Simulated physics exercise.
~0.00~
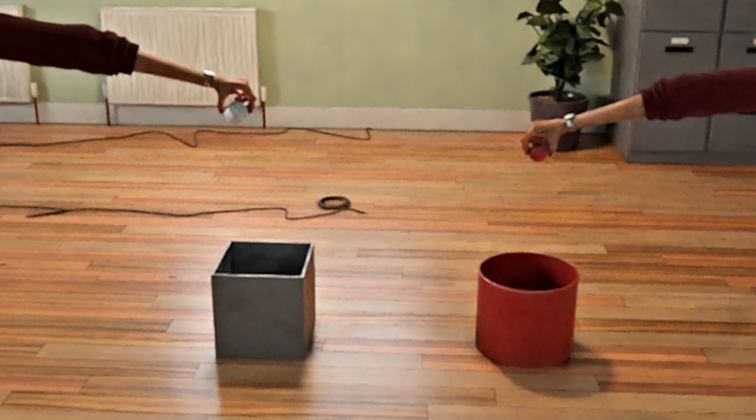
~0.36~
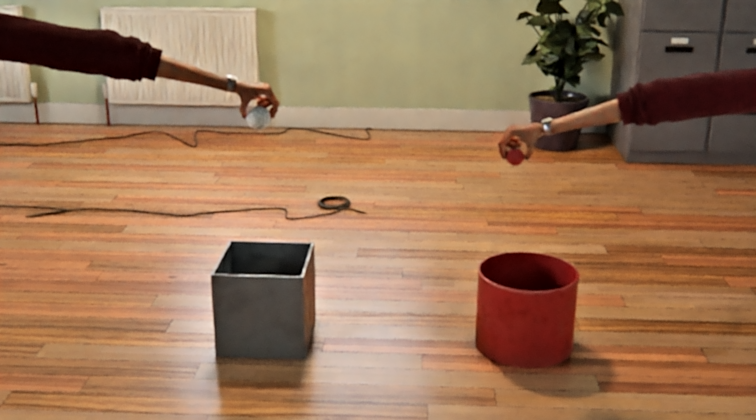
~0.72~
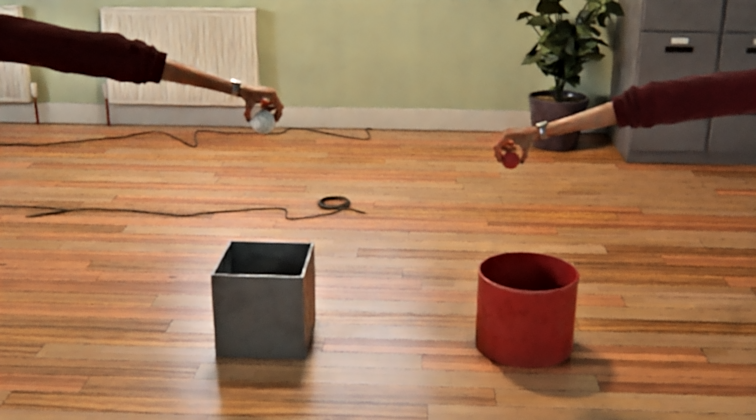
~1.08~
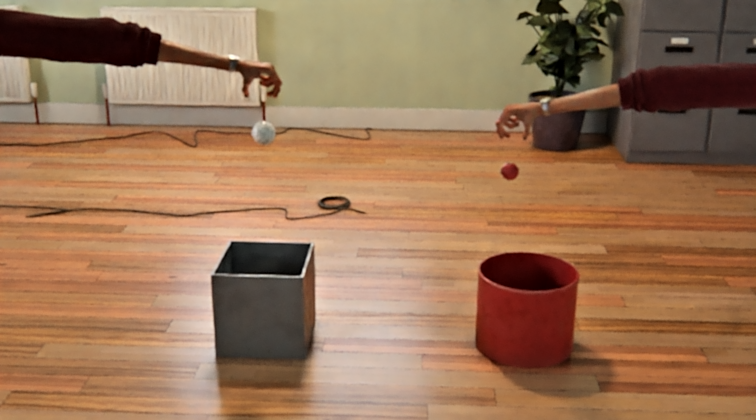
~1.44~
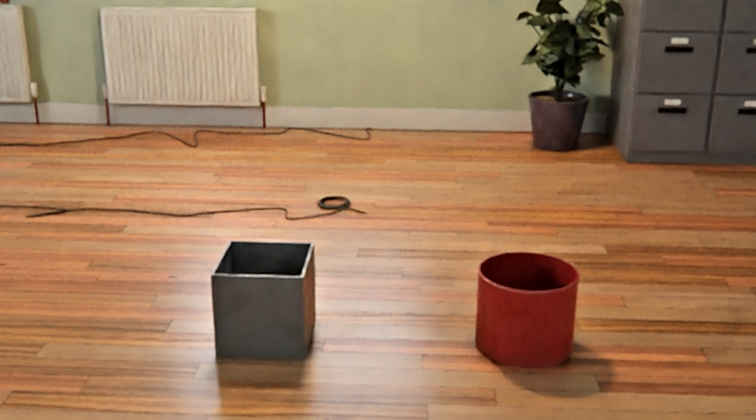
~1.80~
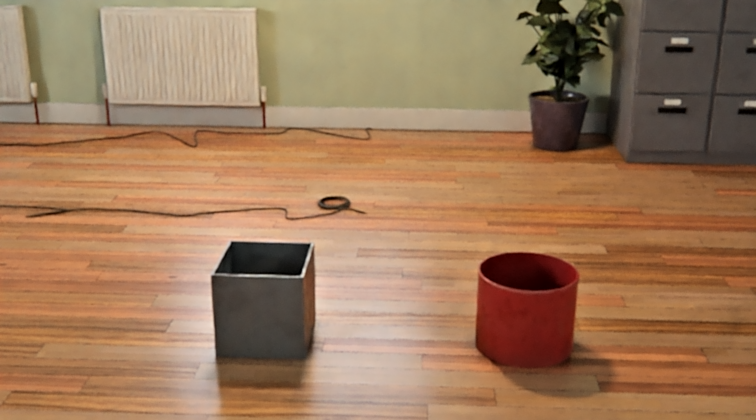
On a wooden floor in a room with a radiator, a potted plant and grey filing cabinets, a dark square crate stands at left and a round red bin at right. Two dark-sleeved arms reach in from opposite sides, the left hand holding a small whitish ball-like object and the right a small red one. The hands shift inward, toward positions above the containers. Both then let go, and the objects begin to fall as the hands draw back. Finally the arms are gone, both objects are out of sight inside the containers, and the crate and bin stand unmoved.
